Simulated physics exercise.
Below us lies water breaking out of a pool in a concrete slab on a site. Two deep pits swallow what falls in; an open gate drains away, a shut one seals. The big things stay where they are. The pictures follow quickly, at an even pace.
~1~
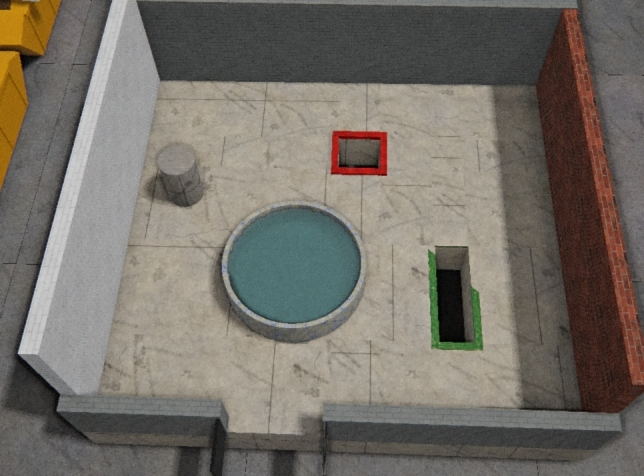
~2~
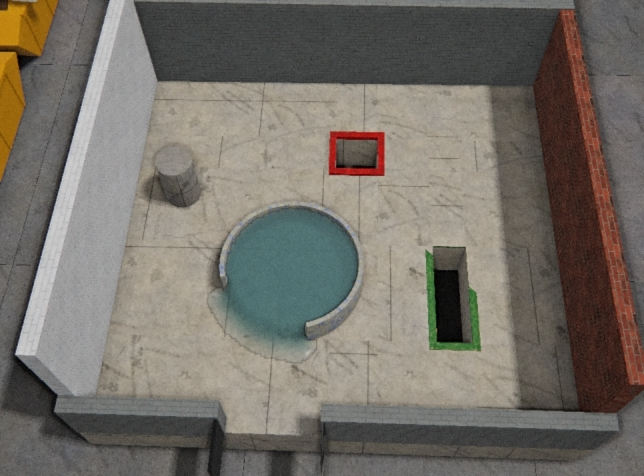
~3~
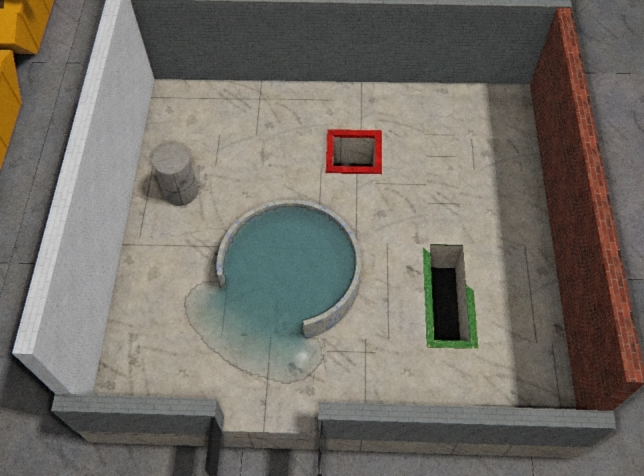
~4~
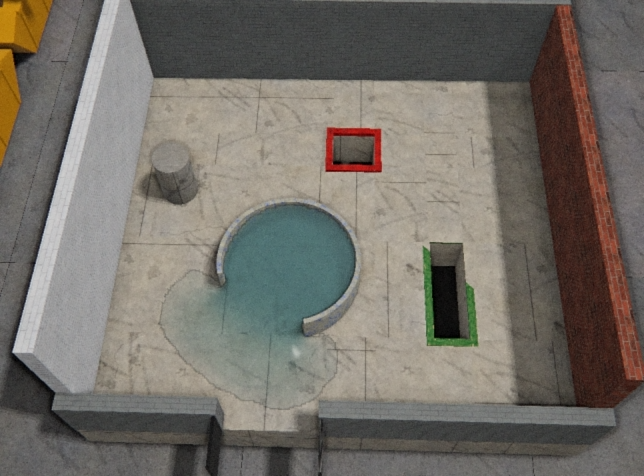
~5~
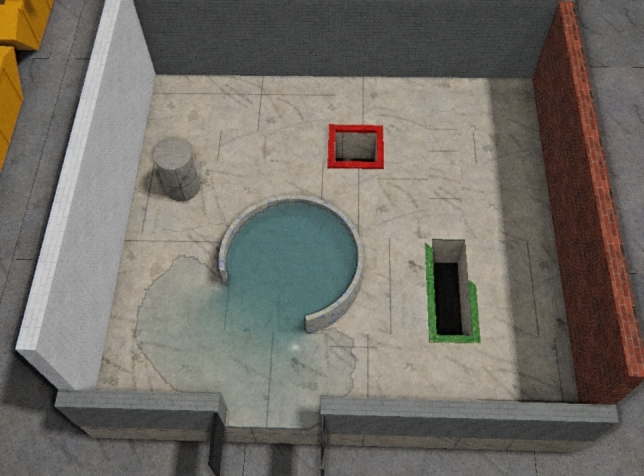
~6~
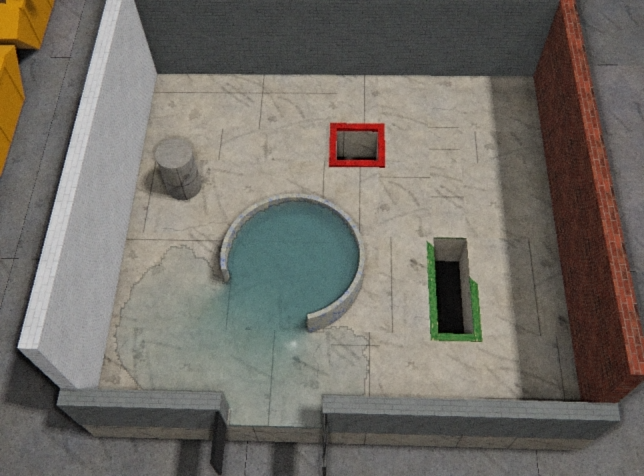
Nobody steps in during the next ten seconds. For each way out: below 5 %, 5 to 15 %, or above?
One by one: The gate takes above 15 %; the red pit takes not even 5 %; the green pit takes not even 5 %.
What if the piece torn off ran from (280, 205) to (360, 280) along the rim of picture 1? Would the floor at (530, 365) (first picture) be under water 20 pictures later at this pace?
Verdict: Free of water.
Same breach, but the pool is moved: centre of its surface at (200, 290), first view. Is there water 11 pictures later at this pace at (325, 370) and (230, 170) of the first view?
One after the other: Awash, dry.
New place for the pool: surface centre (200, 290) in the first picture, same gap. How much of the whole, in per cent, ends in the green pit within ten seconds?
Roughly, in per cent: Green 10.
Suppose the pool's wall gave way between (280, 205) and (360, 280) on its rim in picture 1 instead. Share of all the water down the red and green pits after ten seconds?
Parts in a hundred: Red 12, green 25.
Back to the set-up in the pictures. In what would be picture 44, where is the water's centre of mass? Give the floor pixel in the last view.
Around (215, 262).
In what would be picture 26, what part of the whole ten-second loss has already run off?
Roughly 60 per cent.
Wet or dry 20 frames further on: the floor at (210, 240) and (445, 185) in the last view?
In turn: Under water, free of water.
A moment on, water covers 15 % of the floor; the gate 6 %, the red pit 0 %, the green pit 0 %.
Next, water covers 15 % of the floor; the gate 13 %, the red pit 0 %, the green pit 0 %.
Then, water covers 25 % of the floor; the gate 22 %, the red pit 0 %, the green pit 0 %.
Later, water covers 45 % of the floor; the gate 31 %, the red pit 0 %, the green pit 0 %.
In the end, water covers 55 % of the floor; the gate 38 %, the red pit 0 %, the green pit 0 %.
